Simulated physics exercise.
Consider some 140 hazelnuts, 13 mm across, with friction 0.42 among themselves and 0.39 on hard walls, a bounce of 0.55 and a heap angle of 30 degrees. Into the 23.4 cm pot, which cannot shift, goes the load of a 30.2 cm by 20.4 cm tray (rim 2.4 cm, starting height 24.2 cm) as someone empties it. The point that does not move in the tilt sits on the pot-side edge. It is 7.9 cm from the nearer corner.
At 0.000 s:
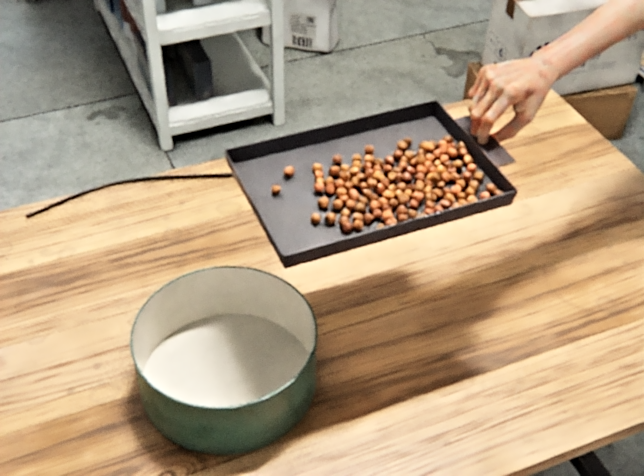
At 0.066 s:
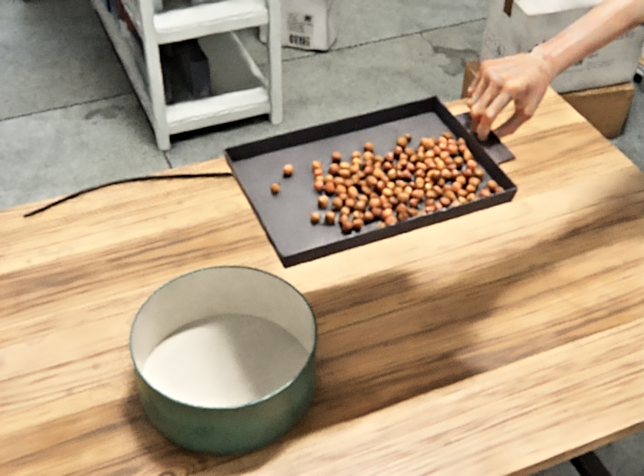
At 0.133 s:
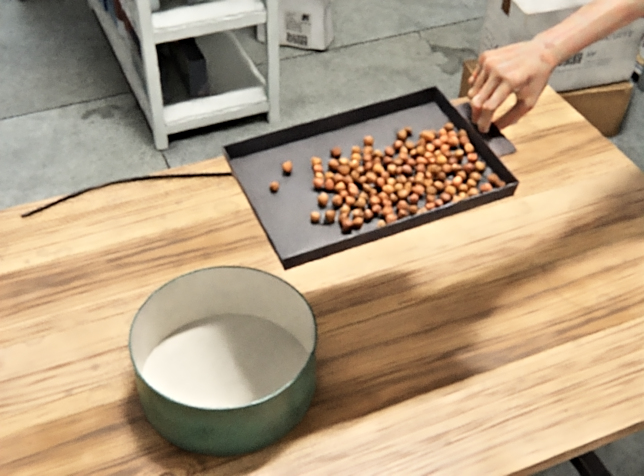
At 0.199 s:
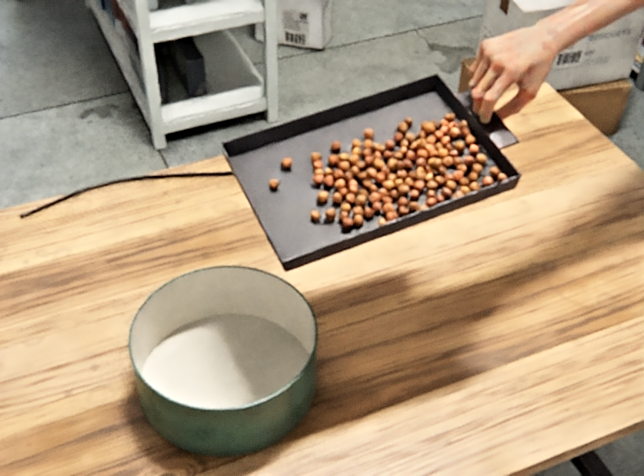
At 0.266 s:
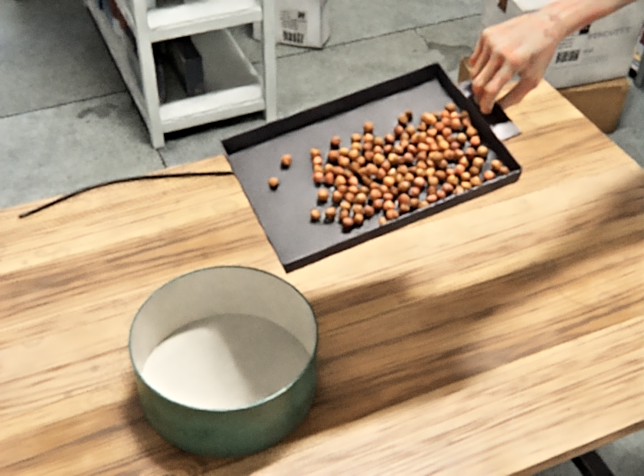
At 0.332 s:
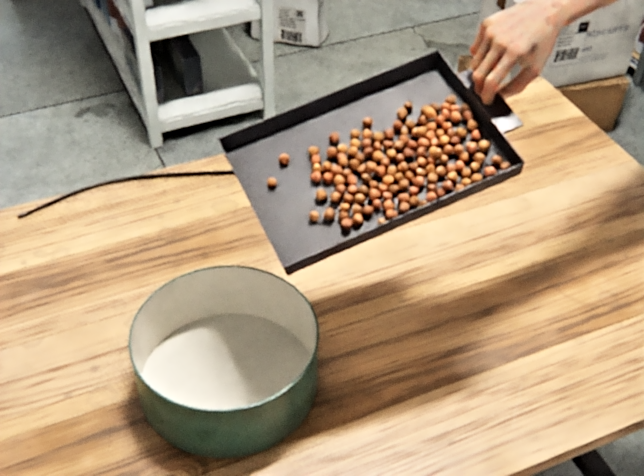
A dark rectangular tray of hazelnuts tilts gradually as a hand at its right end lifts that side, its left front corner staying lowest, while the nuts keep their places and a green pot stands still on the wooden table.
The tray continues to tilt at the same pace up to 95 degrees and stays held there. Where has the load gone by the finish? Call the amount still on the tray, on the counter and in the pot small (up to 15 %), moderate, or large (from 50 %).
At the end, tray: Small, counter: Moderate, pot: Large.
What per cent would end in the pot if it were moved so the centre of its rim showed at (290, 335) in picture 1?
The share would be some 100 per cent.
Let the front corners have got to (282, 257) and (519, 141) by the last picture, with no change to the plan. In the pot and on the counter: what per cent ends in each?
Final per cent - pot 95, counter 5.
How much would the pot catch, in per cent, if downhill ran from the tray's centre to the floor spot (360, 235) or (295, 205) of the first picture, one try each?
I'd put it at roughly 40 per cent for the first tilt and roughly 85 per cent for the second.
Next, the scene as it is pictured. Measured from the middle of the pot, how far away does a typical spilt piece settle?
Some 30 centimetres.
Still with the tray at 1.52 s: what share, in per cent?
Something like 100 percent, roughly.
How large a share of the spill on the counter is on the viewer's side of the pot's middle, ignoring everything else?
Near 100 in a hundred.
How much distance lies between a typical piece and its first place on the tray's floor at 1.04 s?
I'd say close to 7 centimetres.
Then, at 1.04 s, tilt 52 degrees; the tray holds 100 %, the pot 0 %.
After 1.52 s, tilt 77 degrees; the tray holds 100 %, the pot 0 %.
Then, at 2.06 s, tilt 95 degrees; the tray holds 30 %, the pot 30 %.
In the end, at 3.5 s, tray 0 %, counter 25 %, pot 75 %.
